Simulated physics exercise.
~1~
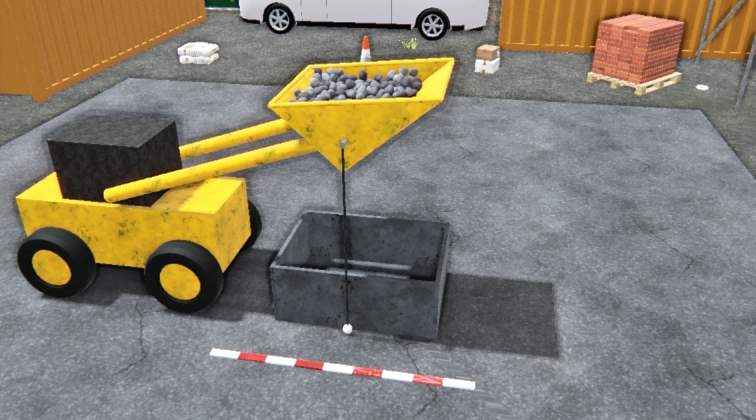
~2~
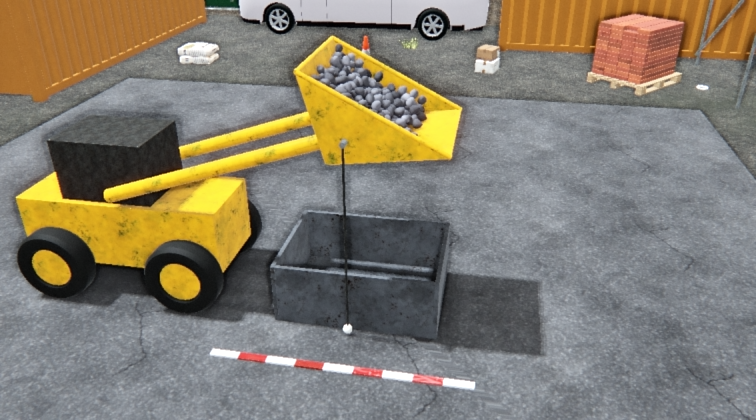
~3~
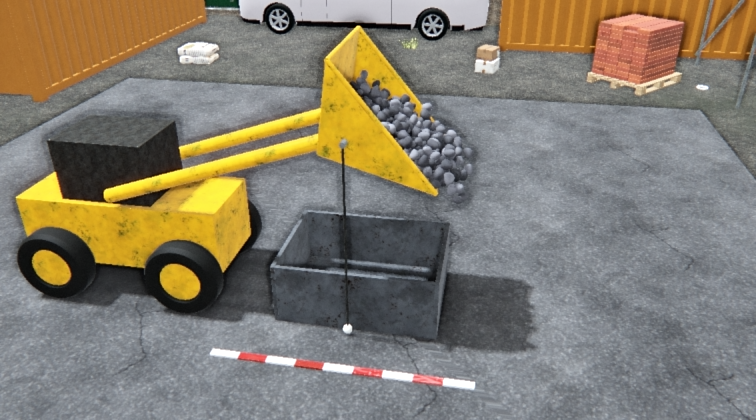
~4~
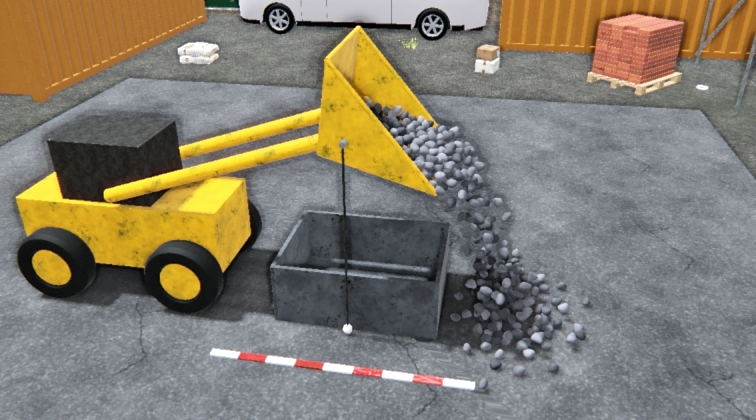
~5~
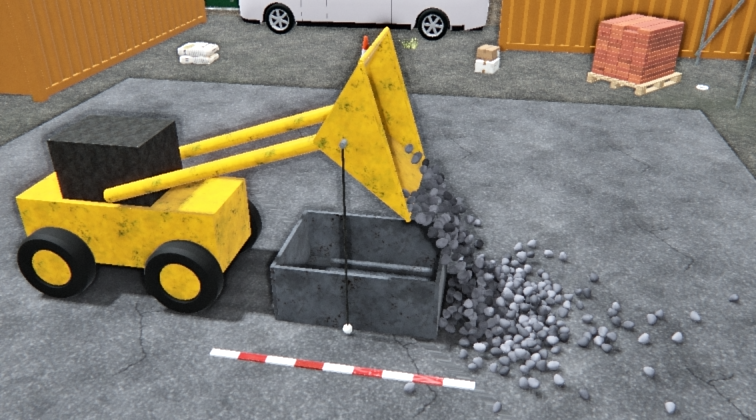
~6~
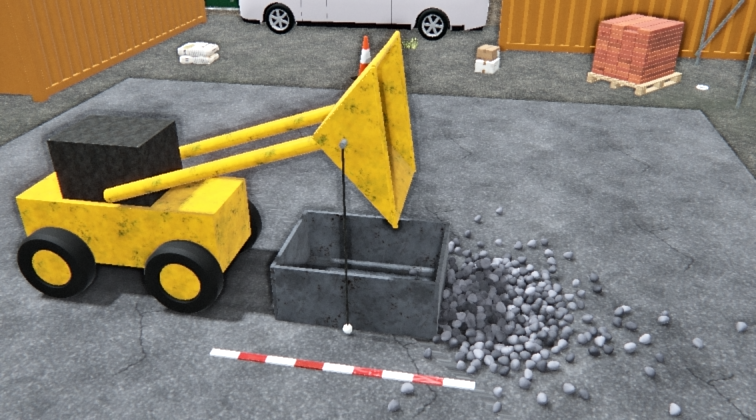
On a paved building site, a yellow loader with black wheels holds its raised bucket of grey stones above an open grey bin, with a red and white striped bar lying in front. The bucket tips forward to the right, and the stones slide towards its lower edge. It pauses at a slant while the stones pour over the lip, falling past the bin's right side onto the ground. Then the bucket tips more steeply, and the remaining stones tumble out. At the end the emptied bucket hangs steeply, the stones lie scattered beside the bin, and the bin looks empty.
